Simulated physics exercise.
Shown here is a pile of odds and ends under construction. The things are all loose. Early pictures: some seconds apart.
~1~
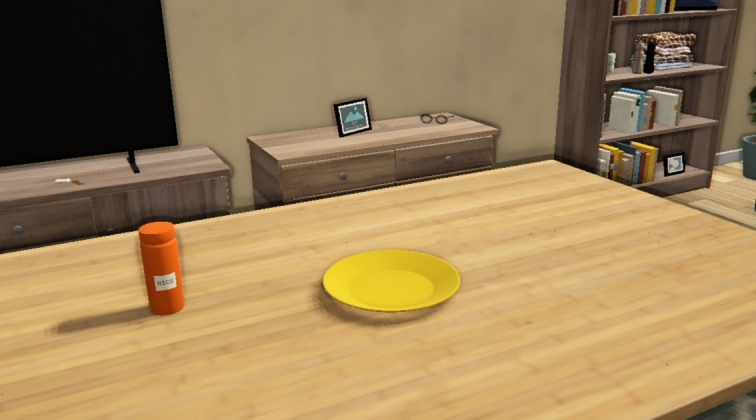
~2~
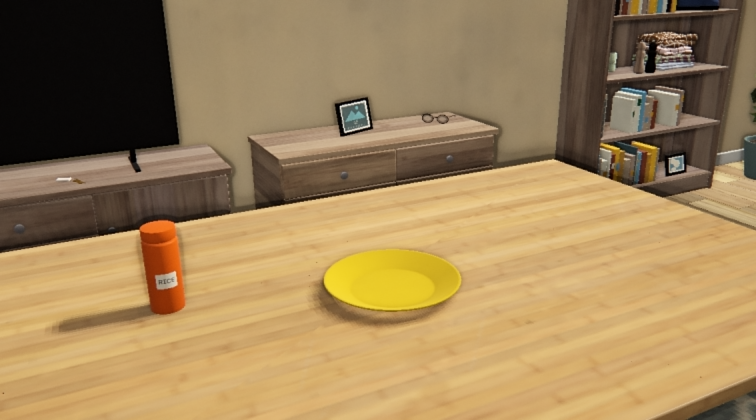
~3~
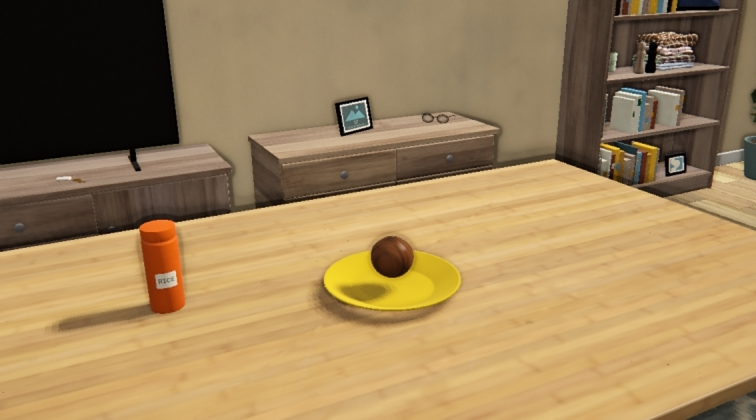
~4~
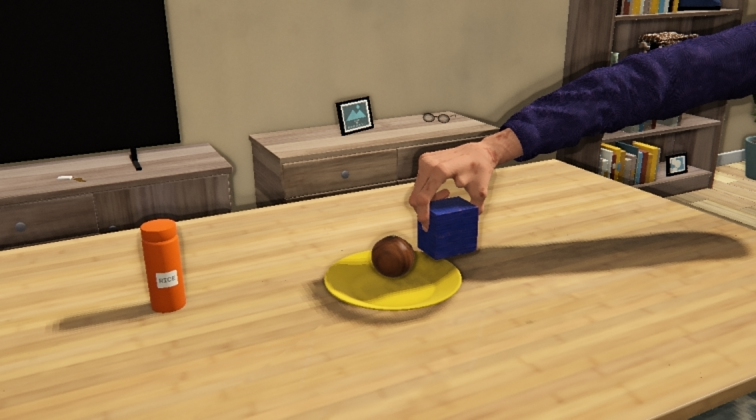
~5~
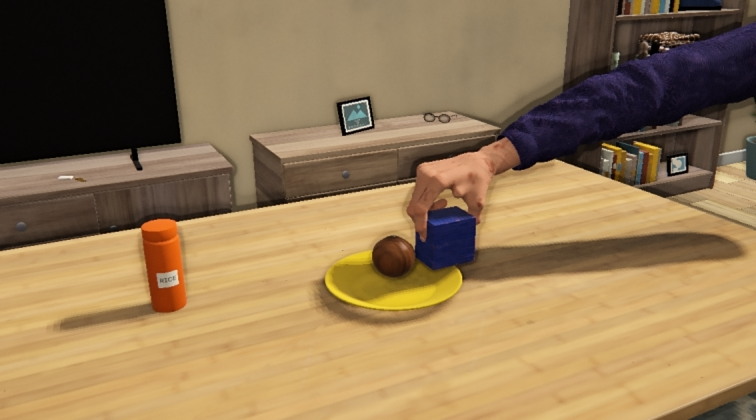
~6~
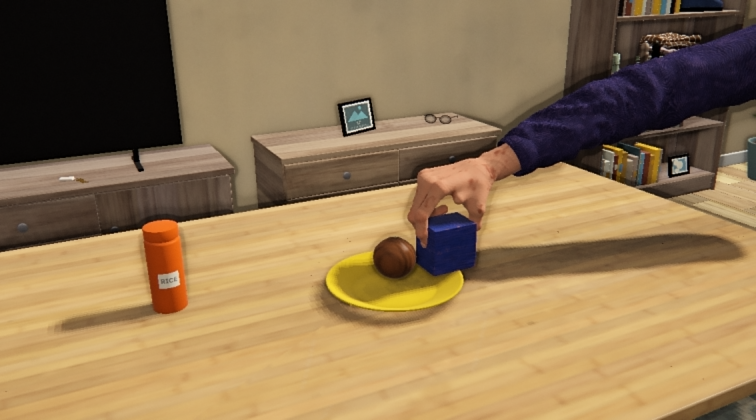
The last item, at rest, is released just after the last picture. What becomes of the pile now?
The pile stays as it is.
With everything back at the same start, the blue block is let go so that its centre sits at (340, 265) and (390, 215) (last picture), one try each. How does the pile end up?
It survives the first time and caves in the second time.
Then, 0.30 s after the last picture, nothing has stirred.
Then, 0.70 s after the last picture, blue block resting near (446, 244).
At rest, all 4 in place. Seen from the same camera at the end, blue block near (446, 244). The pile keeps its balance.
